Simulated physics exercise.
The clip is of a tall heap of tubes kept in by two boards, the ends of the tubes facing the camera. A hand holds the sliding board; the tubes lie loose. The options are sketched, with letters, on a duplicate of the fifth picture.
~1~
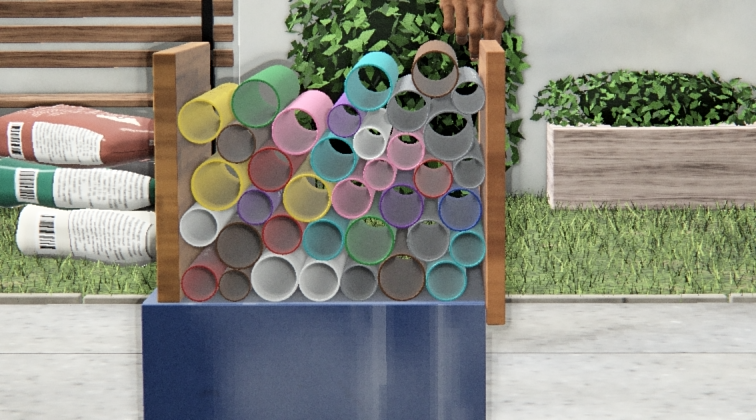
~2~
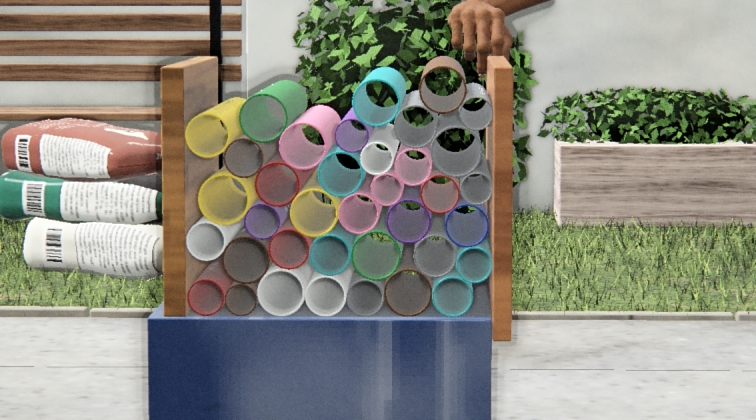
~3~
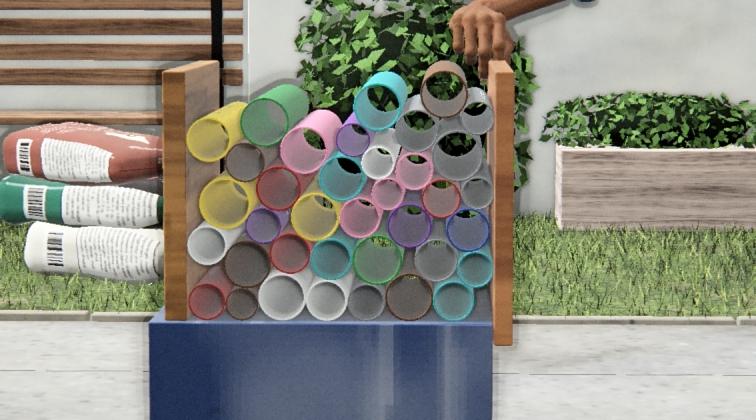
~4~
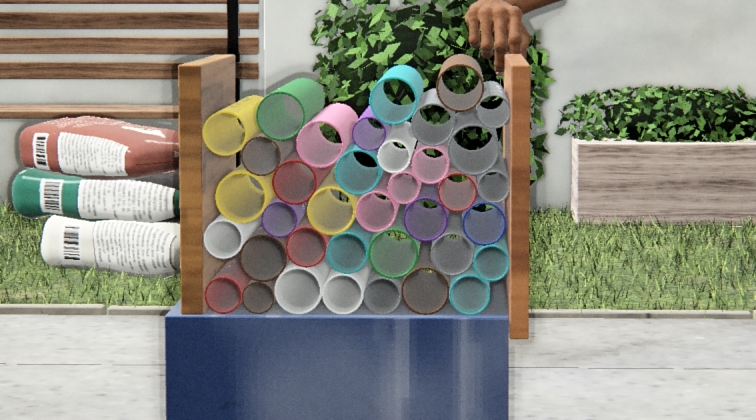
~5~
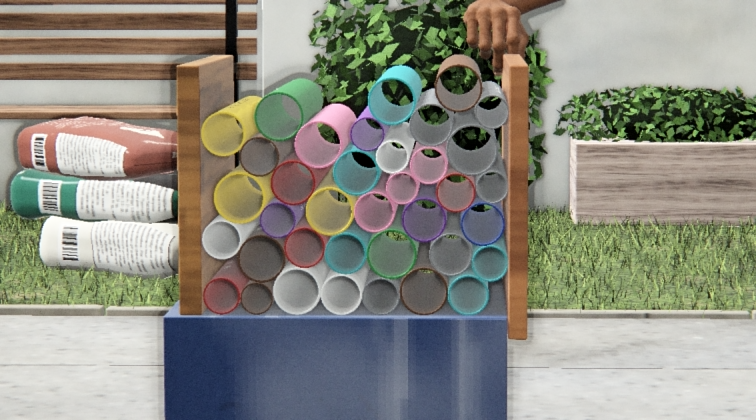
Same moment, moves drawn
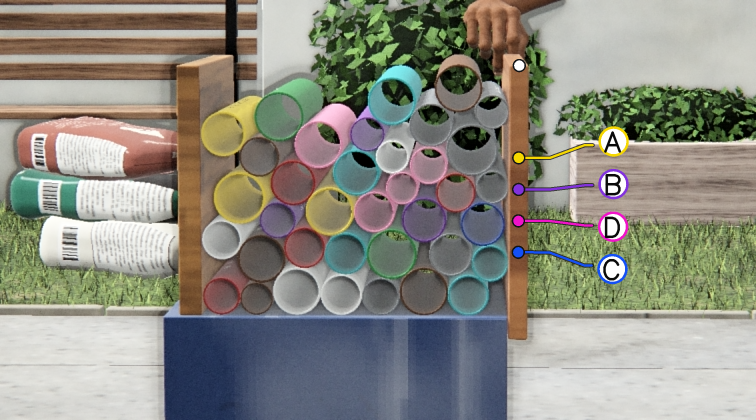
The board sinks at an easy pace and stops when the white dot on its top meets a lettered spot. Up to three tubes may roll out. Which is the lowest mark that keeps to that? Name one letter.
No lower than B.
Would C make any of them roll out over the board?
At C: Yes.
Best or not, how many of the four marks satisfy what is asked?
The number is two.
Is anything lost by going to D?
At D: Yes.
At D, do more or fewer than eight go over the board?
Fewer than eight.
On the marked copy, A at (519, 158); B at (518, 189); C at (518, 252); D at (518, 221); the white dot at (519, 66).
Following B. Soon after the start, top of the board (509, 123).
Later, top of the board (509, 188).
In the end, top of the board (509, 188), two out over the board.
As for the rest, A two out over the board; C more than three out over the board; D more than three out over the board.
